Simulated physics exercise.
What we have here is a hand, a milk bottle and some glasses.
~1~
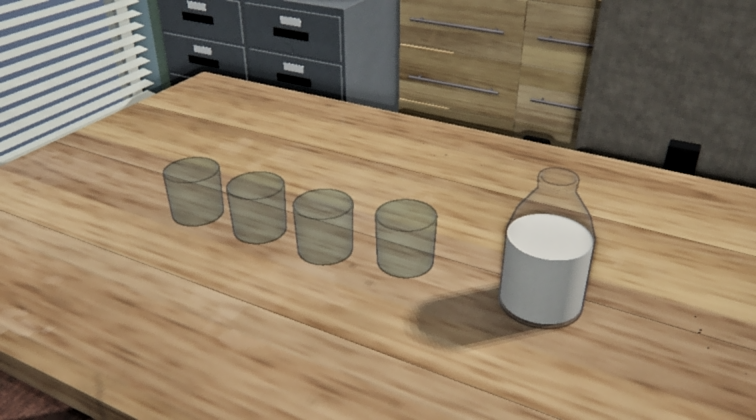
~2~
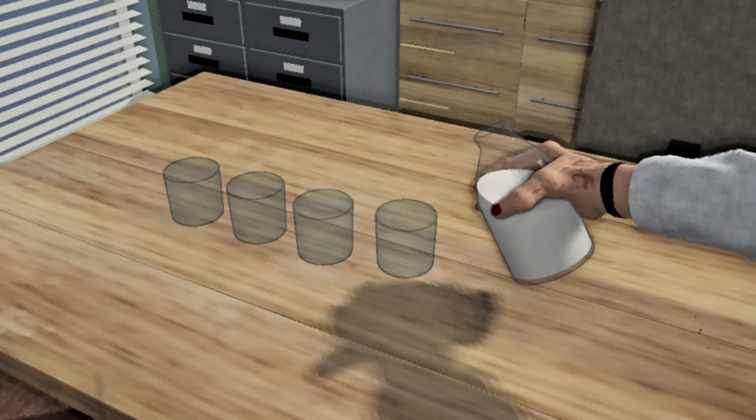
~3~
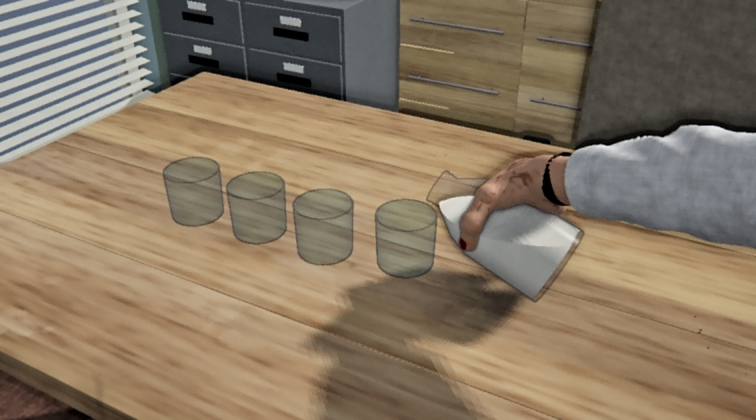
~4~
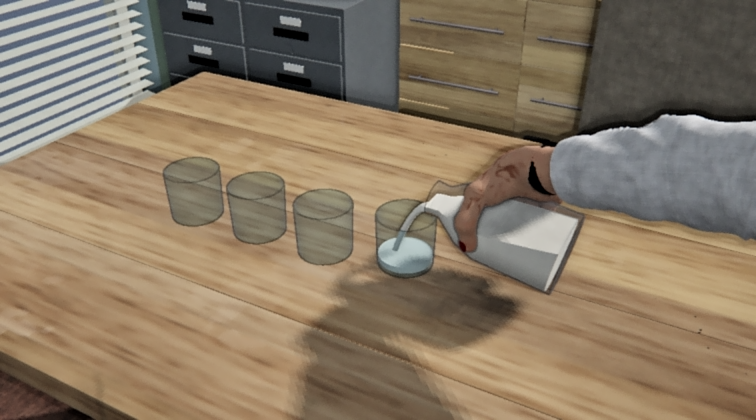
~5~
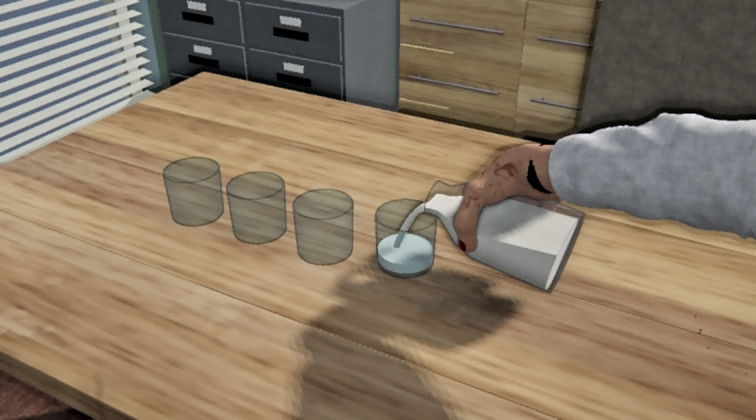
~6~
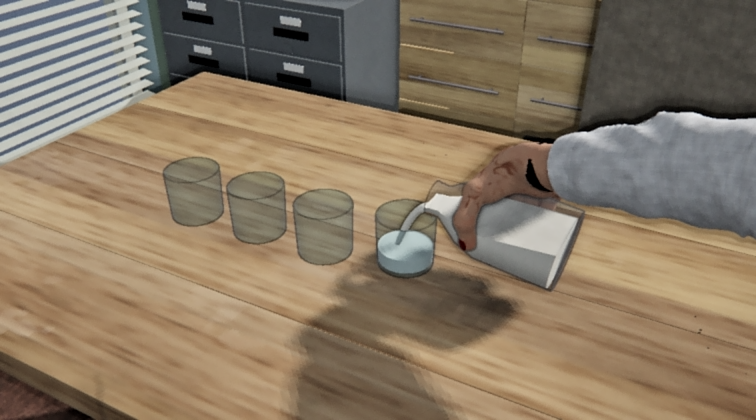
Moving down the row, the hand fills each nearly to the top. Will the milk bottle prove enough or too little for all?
It is too little.
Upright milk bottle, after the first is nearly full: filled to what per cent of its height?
Roughly 35 per cent of its height.
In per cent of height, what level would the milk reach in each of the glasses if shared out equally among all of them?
I get 60 in a hundred.
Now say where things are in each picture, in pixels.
In the first frame, nothing is moving yet; milk bottle (550, 241) about half full; four glasses, the last at (194, 190).
In the second frame, the milk bottle is picked up; milk bottle (521, 194) tipped 30° with all of its load; the first is empty.
In the third frame, the milk bottle leans over the first small glass; milk bottle (494, 224) tipped 65° with all of its load; four glasses, the last at (194, 190).
In the fourth frame, the milk is flowing; milk bottle (495, 224) tipped 80° with nearly all of its load; the first is nearly empty.
In the fifth frame, the milk is flowing; milk bottle (495, 223) tipped 80° with nearly all of its load; four glasses, the last at (194, 190).
In the sixth frame, the milk is flowing; milk bottle (494, 222) tipped 80° with nearly all of its load; the first is about a quarter full.
Next, the first is about two thirds full.
After that, the first is done and the milk bottle has about two thirds of its load.
Finally, the milk bottle is empty with two filled and the next at about two thirds of a serving.
